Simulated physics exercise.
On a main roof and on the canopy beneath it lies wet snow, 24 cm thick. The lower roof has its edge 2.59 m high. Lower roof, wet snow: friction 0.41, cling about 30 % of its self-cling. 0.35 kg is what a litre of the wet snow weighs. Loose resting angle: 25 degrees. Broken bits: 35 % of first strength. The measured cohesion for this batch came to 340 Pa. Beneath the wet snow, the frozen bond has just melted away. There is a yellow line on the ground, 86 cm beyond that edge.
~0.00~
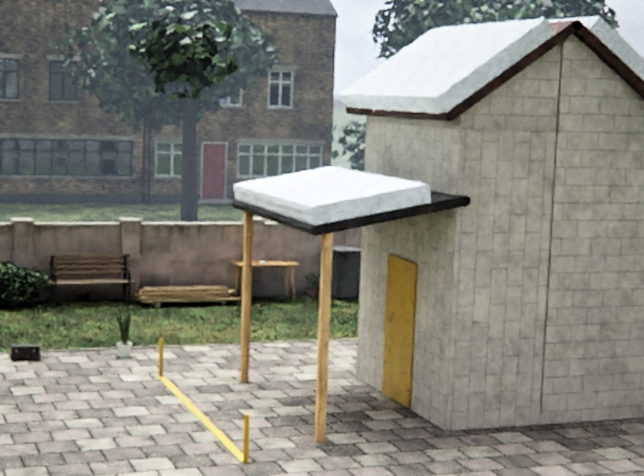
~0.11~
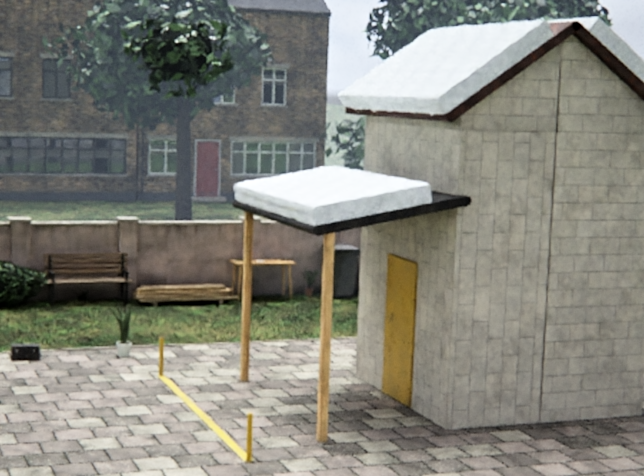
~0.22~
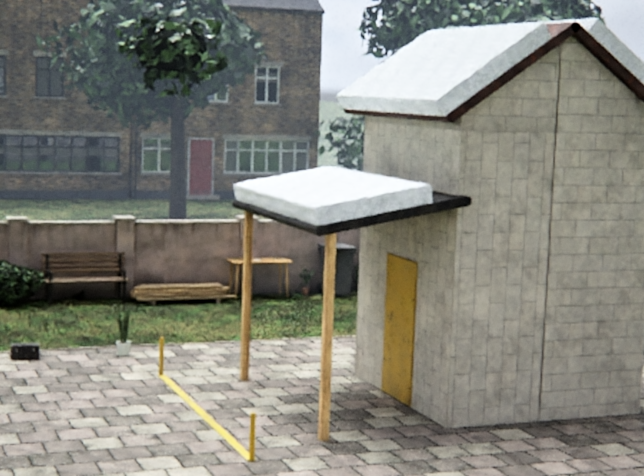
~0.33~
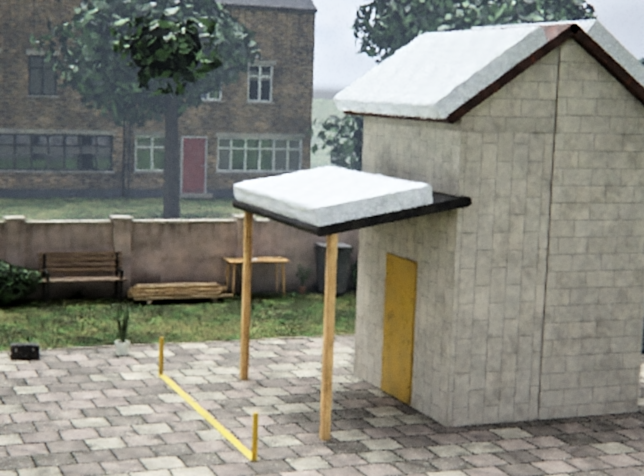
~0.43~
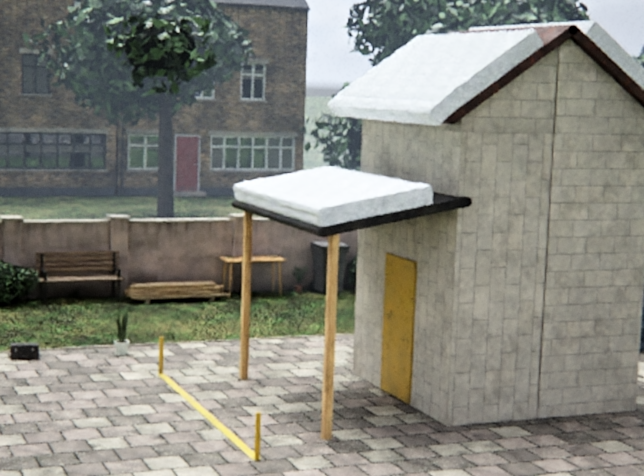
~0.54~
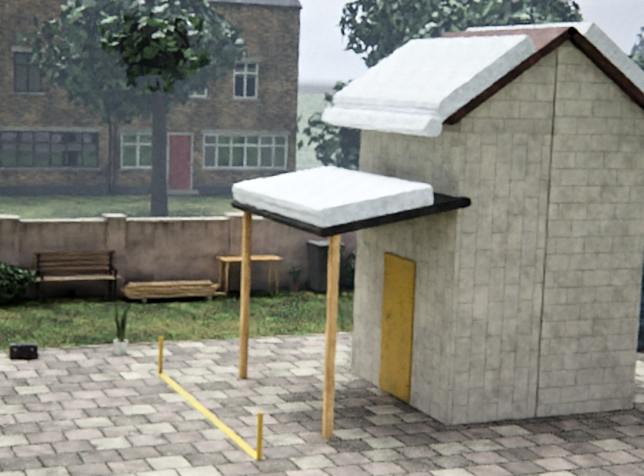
A thick slab of wet snow on the main roof of a pale block building rests in place, then creeps down the left slope, baring a reddish strip near the ridge. It pokes out past the eave above the snow-covered canopy, which stays still, while the view shifts slightly.
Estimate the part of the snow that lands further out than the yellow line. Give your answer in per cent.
I would say 13 %.
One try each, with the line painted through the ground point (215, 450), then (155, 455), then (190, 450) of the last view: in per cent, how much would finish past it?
First try around 7 per cent, second around 0 per cent, third around 3 per cent.
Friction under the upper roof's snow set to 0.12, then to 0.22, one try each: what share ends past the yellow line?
Respectively 45 percent and 40 percent.
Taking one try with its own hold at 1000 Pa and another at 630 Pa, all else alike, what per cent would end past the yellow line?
Respectively, close to 0 % and close to 0 %.
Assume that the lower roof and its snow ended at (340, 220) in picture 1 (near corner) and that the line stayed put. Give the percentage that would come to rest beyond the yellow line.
30 %.
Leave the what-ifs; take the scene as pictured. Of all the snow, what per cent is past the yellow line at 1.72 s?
I'd put it at close to 0 in a hundred.
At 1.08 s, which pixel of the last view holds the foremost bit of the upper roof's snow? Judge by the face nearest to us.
(383, 191) or thereabouts.
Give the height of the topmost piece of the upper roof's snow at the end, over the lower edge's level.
About 0.6 m.
After 1.08 s, none is below the lower edge and 0 % is past the line.
After 1.72 s, none is below the lower edge and 0 % is past the line.
After 2.36 s, 22 % is below the lower edge and 0 % is past the line.
After 3.00 s, 30 % is below the lower edge and 13 % is past the line.
After 4.20 s, 31 % is below the lower edge and 13 % is past the line.
